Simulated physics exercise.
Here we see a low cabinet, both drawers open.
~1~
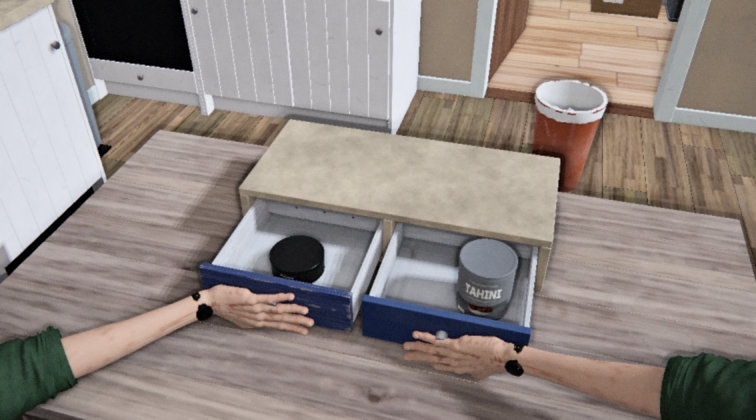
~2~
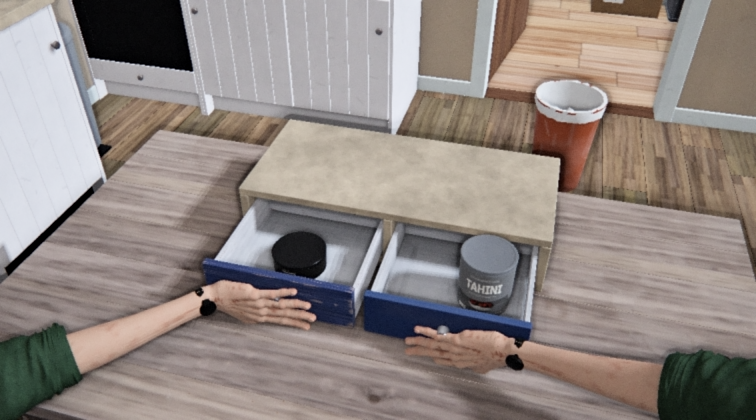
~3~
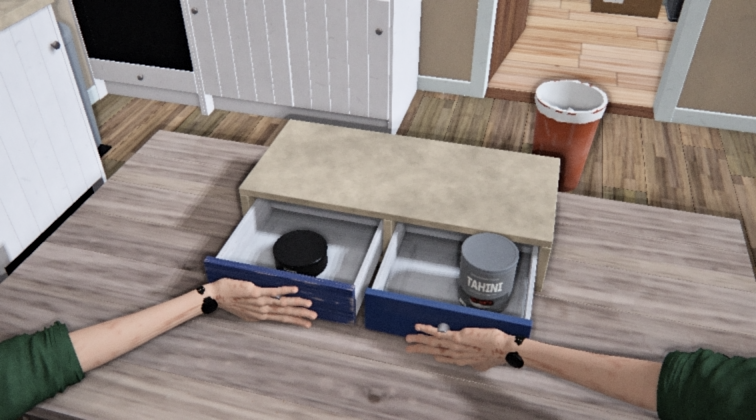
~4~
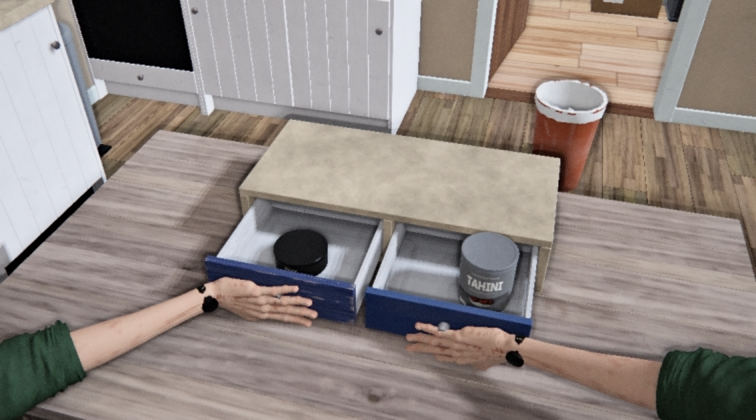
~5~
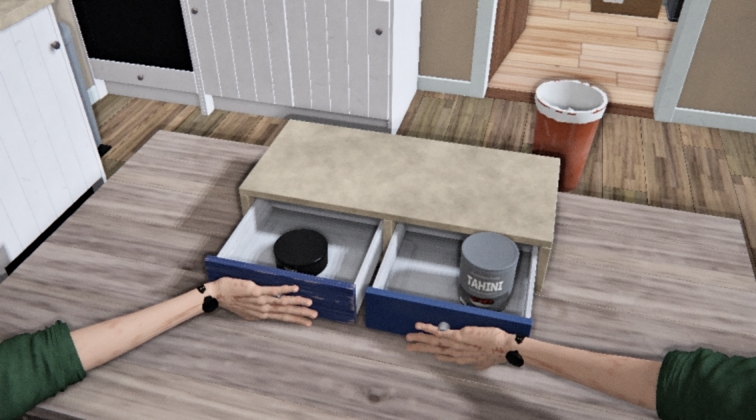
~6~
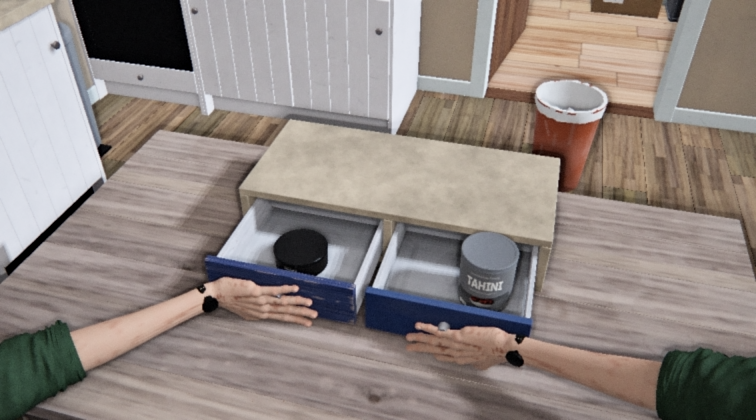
At the start, two hands rest at the fronts of two open blue drawers in a low cabinet, a black tub in the left one and a grey tahini tub in the right. The drawers shift inward very slightly, then everything stays practically still, with the hands remaining in place.
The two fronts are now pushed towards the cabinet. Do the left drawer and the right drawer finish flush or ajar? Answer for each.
Final state: The left drawer ends flush, the right drawer ends ajar.
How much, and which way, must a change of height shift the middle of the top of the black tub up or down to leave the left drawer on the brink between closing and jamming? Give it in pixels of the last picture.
Move it up some 16 pixels and it switches.
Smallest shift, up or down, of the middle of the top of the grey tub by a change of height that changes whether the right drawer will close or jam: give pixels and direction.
It has to move 12 pixels down.
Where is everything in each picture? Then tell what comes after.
Left drawer (301, 253) wide open; right drawer (455, 283) wide open; black tub (298, 261), in the first frame.
Right drawer (456, 278) wide open; grey tub (486, 277), in the second frame.
Left drawer (304, 247) wide open; chest (404, 198), in the third frame.
Right drawer (457, 275) wide open; black tub (301, 255), in the fourth frame.
Left drawer (305, 247) wide open; grey tub (487, 274), in the fifth frame.
Left drawer (305, 247) wide open; right drawer (457, 275) wide open; chest (404, 198), in the sixth frame.
Then, 0.40 s after the last picture, left drawer starting in; right drawer starting in.
At rest, the left drawer goes all the way in; the right drawer will not close.
